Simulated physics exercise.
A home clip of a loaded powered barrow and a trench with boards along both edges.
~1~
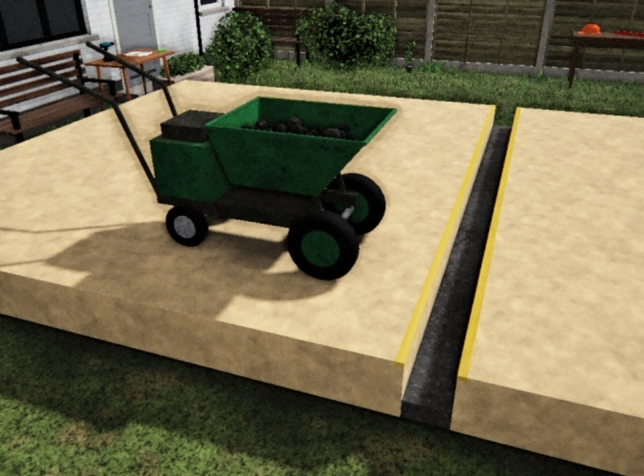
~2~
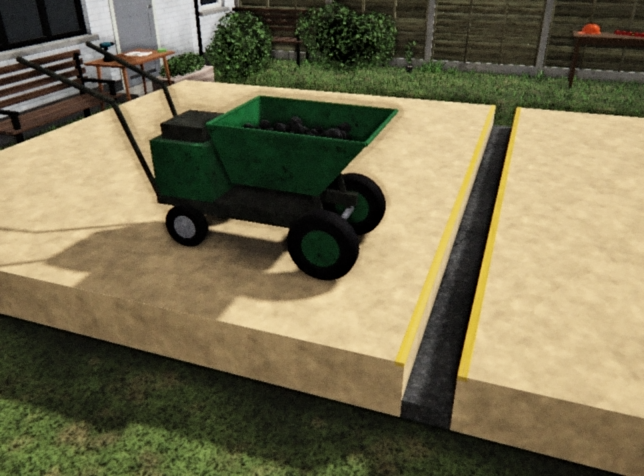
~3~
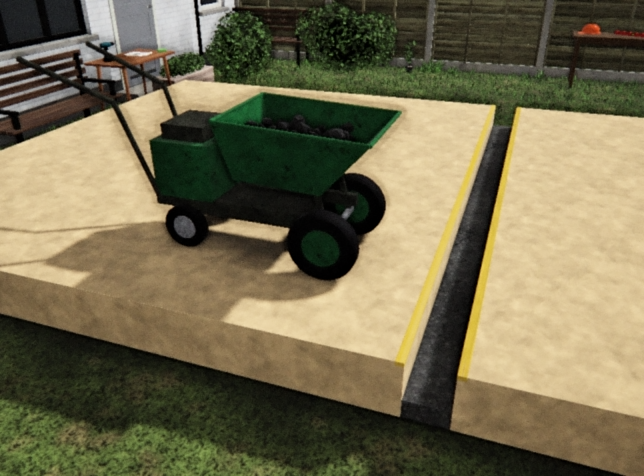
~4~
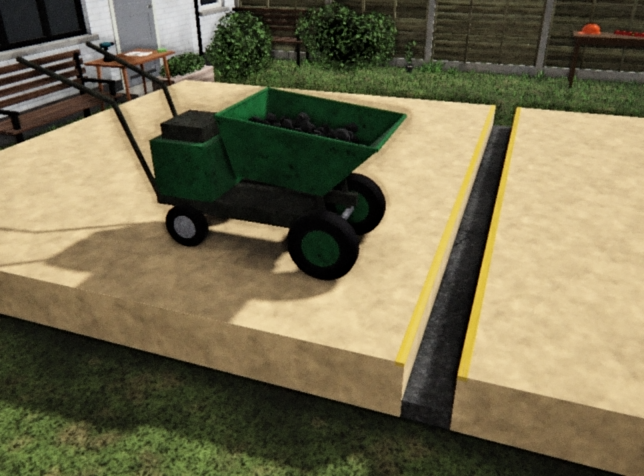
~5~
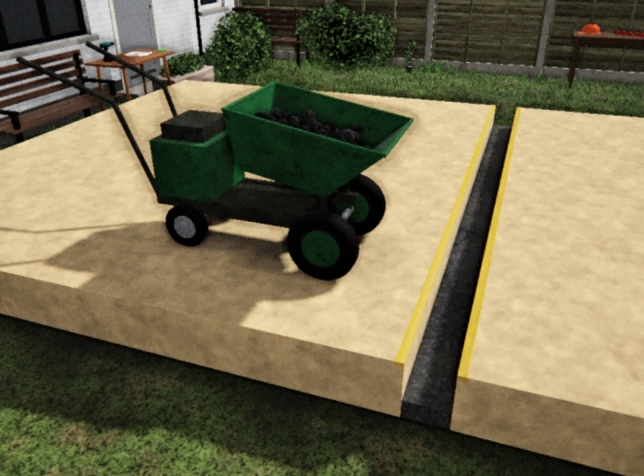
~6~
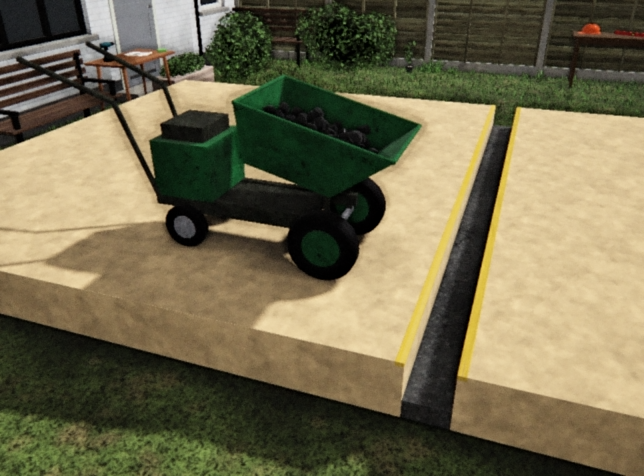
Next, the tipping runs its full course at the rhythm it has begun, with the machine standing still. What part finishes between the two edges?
The trench takes the larger part.
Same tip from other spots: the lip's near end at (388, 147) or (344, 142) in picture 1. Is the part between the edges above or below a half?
The first try: Below a half. The second: More than half.
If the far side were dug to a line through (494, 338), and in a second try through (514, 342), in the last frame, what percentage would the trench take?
Roughly 100 per cent, and 100 per cent.
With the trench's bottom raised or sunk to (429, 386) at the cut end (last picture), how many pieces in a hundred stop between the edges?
It comes to 60 per cent or so.
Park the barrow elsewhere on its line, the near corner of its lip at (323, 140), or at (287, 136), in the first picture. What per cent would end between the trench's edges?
Near 80 % and 40 %.
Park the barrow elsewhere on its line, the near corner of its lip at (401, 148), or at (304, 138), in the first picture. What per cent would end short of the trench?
About 0 and 30 per cent.
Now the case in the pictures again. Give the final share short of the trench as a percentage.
About 0 per cent.
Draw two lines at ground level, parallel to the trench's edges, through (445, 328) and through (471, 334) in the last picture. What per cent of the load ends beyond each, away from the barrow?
About 60 and 30 per cent.
Just after the last frame, skip tipped steeply; every one in the skip.
A moment on, skip tipped right over; the larger part in the skip; about a tenth in or heaped over the trench; just a few beyond it.
Further on, skip tipped right over; about a tenth in the skip; roughly two thirds in or heaped over the trench; roughly a quarter beyond it.
When it is over, skip tipped right over; roughly two thirds in or heaped over the trench; roughly a quarter beyond it.
